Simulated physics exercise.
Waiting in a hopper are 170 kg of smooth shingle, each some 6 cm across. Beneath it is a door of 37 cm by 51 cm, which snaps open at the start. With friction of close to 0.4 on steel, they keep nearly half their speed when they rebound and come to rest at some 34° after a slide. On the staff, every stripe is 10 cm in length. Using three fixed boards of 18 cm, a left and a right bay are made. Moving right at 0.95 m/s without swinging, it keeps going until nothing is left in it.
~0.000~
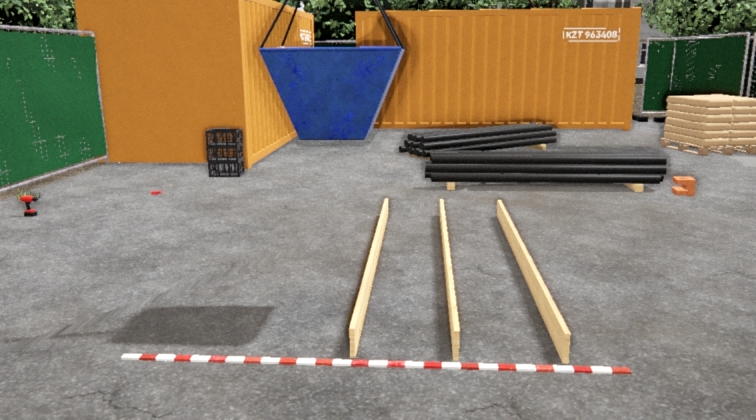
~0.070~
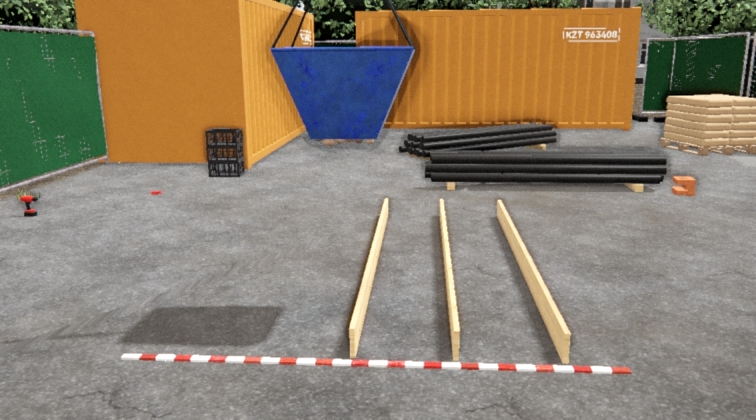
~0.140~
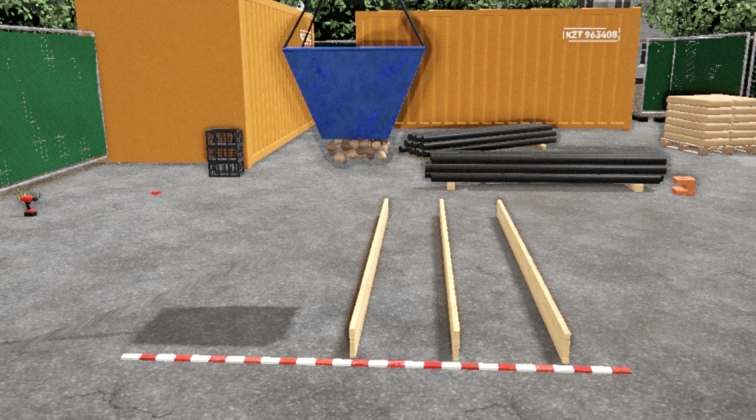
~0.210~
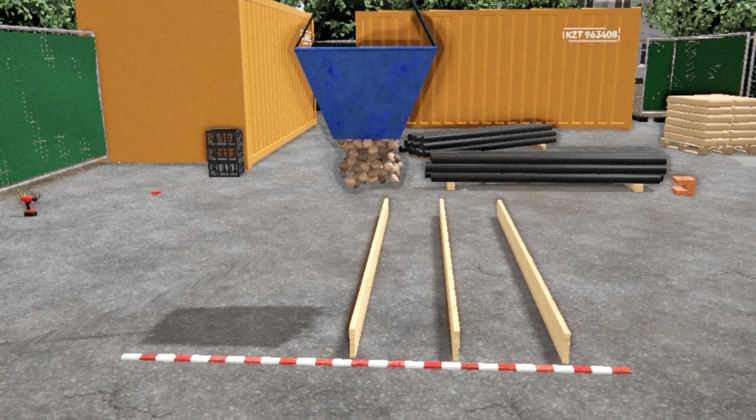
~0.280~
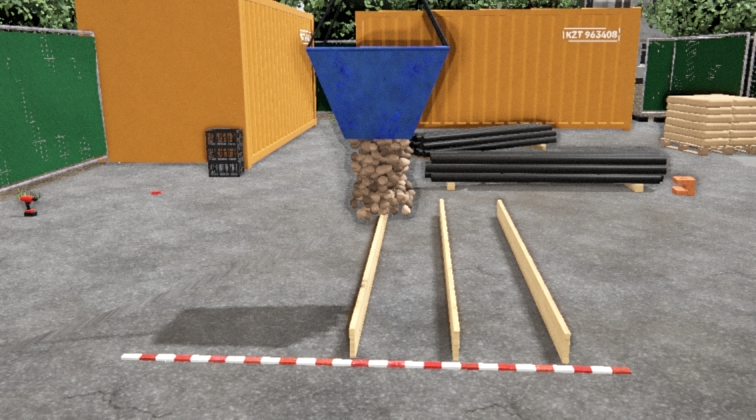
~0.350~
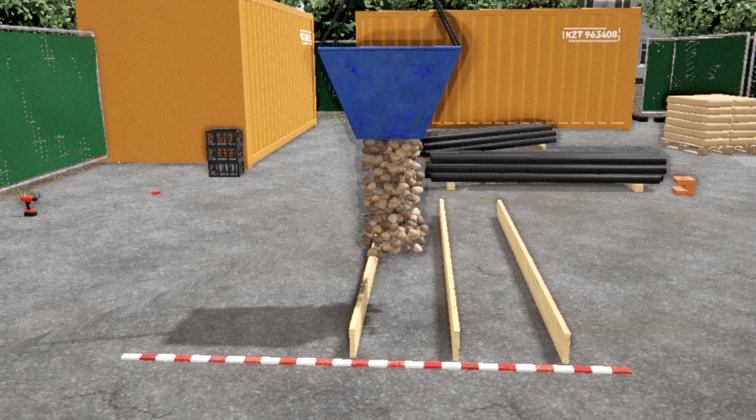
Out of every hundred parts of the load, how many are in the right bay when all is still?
Close to 39 in a hundred.
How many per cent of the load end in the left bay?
It works out to some 60 percent.
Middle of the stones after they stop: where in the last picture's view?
They settle centred roughly at (437, 310).
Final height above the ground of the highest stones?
Max stone height at rest approx 20 cm.
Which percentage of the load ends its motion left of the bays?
Roughly 0 percent.
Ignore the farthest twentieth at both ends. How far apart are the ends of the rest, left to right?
Around 110 centimetres.
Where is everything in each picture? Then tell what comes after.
In the first frame, the outlet is at (332, 130); nothing has dropped yet.
In the second frame, the outlet is at (343, 130); 5 % is out.
In the third frame, the outlet is at (355, 130); 13 % is out, the lowest stones still above the boards at (352, 153), 107 cm up.
In the fourth frame, the outlet is at (366, 130); 25 % is out, the lowest stones still above the boards at (362, 178), 92 cm up.
In the fifth frame, the outlet is at (378, 130); 38 % is out, the lowest stones still above the boards at (376, 208), 72 cm up.
In the sixth frame, the outlet is at (390, 130); 52 % is out, the lowest stones still above the boards at (388, 246), 47 cm up.
After 0.7 s, 0 % in the hopper, 79 % falling or lying in the left bay, 21 % falling or lying in the right bay; the stones farthest right are at (487, 302).
After 1.1 s, 0 % in the hopper, 60 % falling or lying in the left bay, 39 % falling or lying in the right bay; the stones farthest right are at (537, 299).
After 1.7 s, 0 % in the hopper, 60 % falling or lying in the left bay, 39 % falling or lying in the right bay; the stones farthest right are at (543, 300).
After 2.6 s, 0 % in the hopper, 60 % falling or lying in the left bay, 39 % falling or lying in the right bay; the stones farthest right are at (543, 300).
After 4.5 s, 0 % in the hopper, 60 % in the left bay, 39 % in the right bay; the stones farthest right are at (543, 300).
